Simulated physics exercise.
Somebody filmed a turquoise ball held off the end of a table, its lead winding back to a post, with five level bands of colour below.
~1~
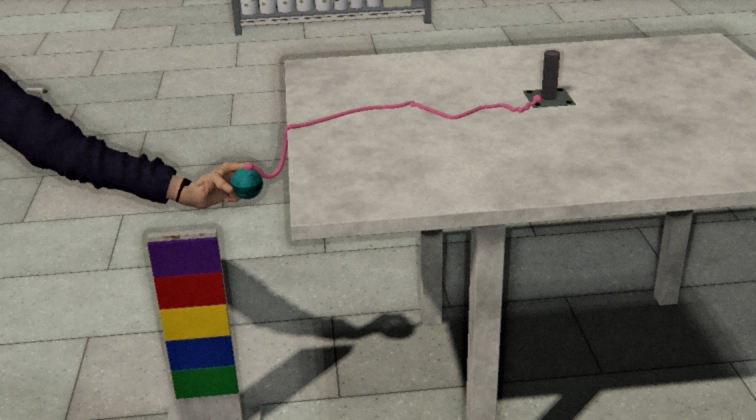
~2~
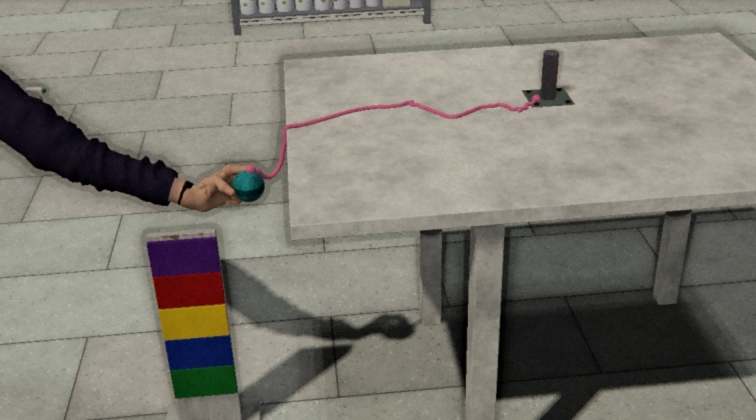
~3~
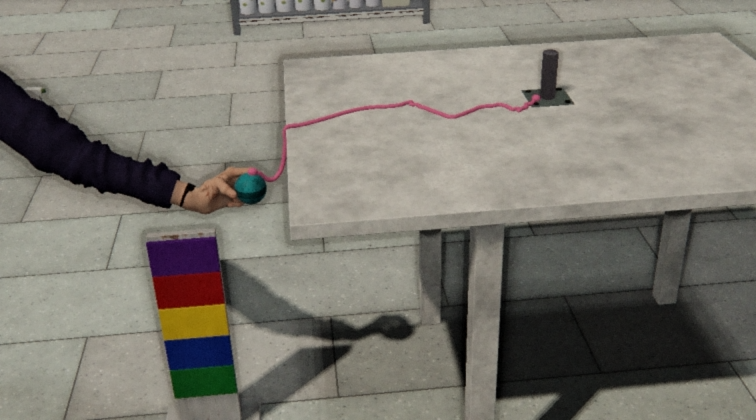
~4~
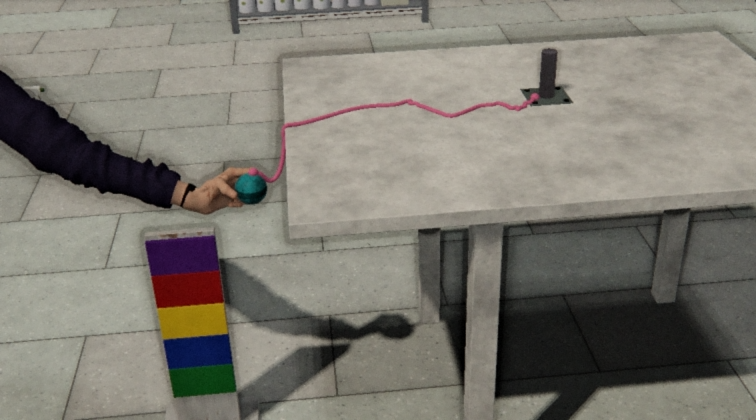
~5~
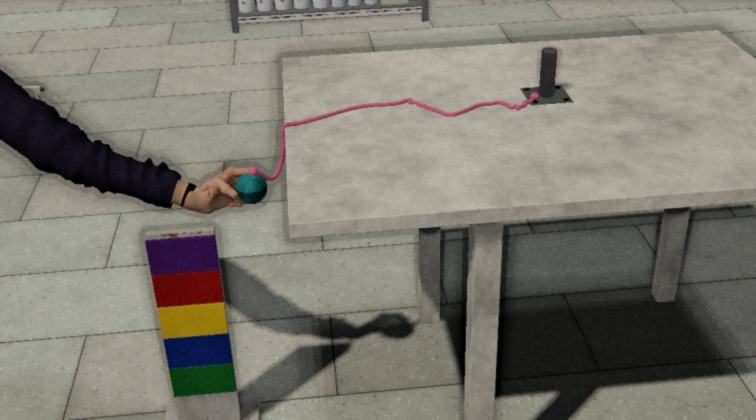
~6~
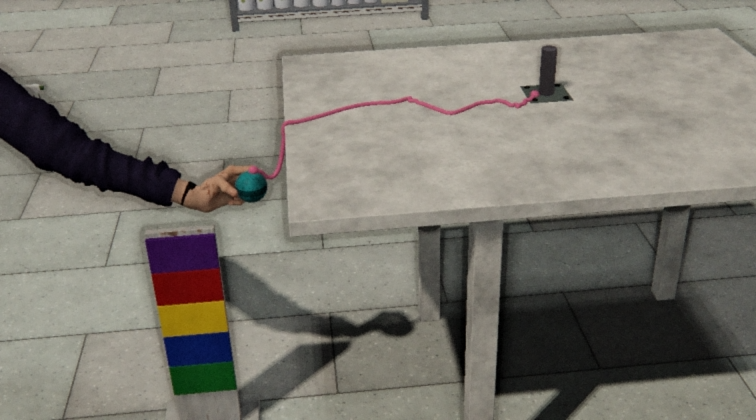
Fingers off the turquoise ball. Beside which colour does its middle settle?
The red one.
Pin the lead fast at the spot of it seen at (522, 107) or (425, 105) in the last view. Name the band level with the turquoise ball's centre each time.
One after the other, red; purple.
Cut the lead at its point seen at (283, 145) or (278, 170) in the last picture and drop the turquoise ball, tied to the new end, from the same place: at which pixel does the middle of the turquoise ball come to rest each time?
In that order: (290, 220) and (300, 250).
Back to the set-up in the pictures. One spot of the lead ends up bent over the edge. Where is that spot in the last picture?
Near (343, 109).
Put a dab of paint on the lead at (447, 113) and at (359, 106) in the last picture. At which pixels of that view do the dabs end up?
The first at (410, 110), the second at (300, 125).
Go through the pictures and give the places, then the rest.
In the first picture, turquoise ball (247, 183); purple (185, 259); red (190, 292); yellow (195, 323); blue (200, 354); green (205, 383).
In the second picture, turquoise ball (249, 186); lead through (522, 109) (469, 112) (412, 105) (350, 112) (286, 134).
In the third picture, turquoise ball (250, 189).
In the fourth picture, turquoise ball (251, 189); lead through (521, 108) (467, 111) (410, 104) (348, 111) (285, 133).
In the fifth picture, turquoise ball (252, 188).
In the sixth picture, turquoise ball (252, 187); lead through (520, 105) (467, 108) (410, 101) (348, 108) (285, 131).
Early on, ball near (267, 270); level with red.
Midway, ball near (317, 265); level with red.
Near the end, ball near (293, 274); level with red.
Finally, ball near (295, 275); level with red. The lead holds its middle at red.
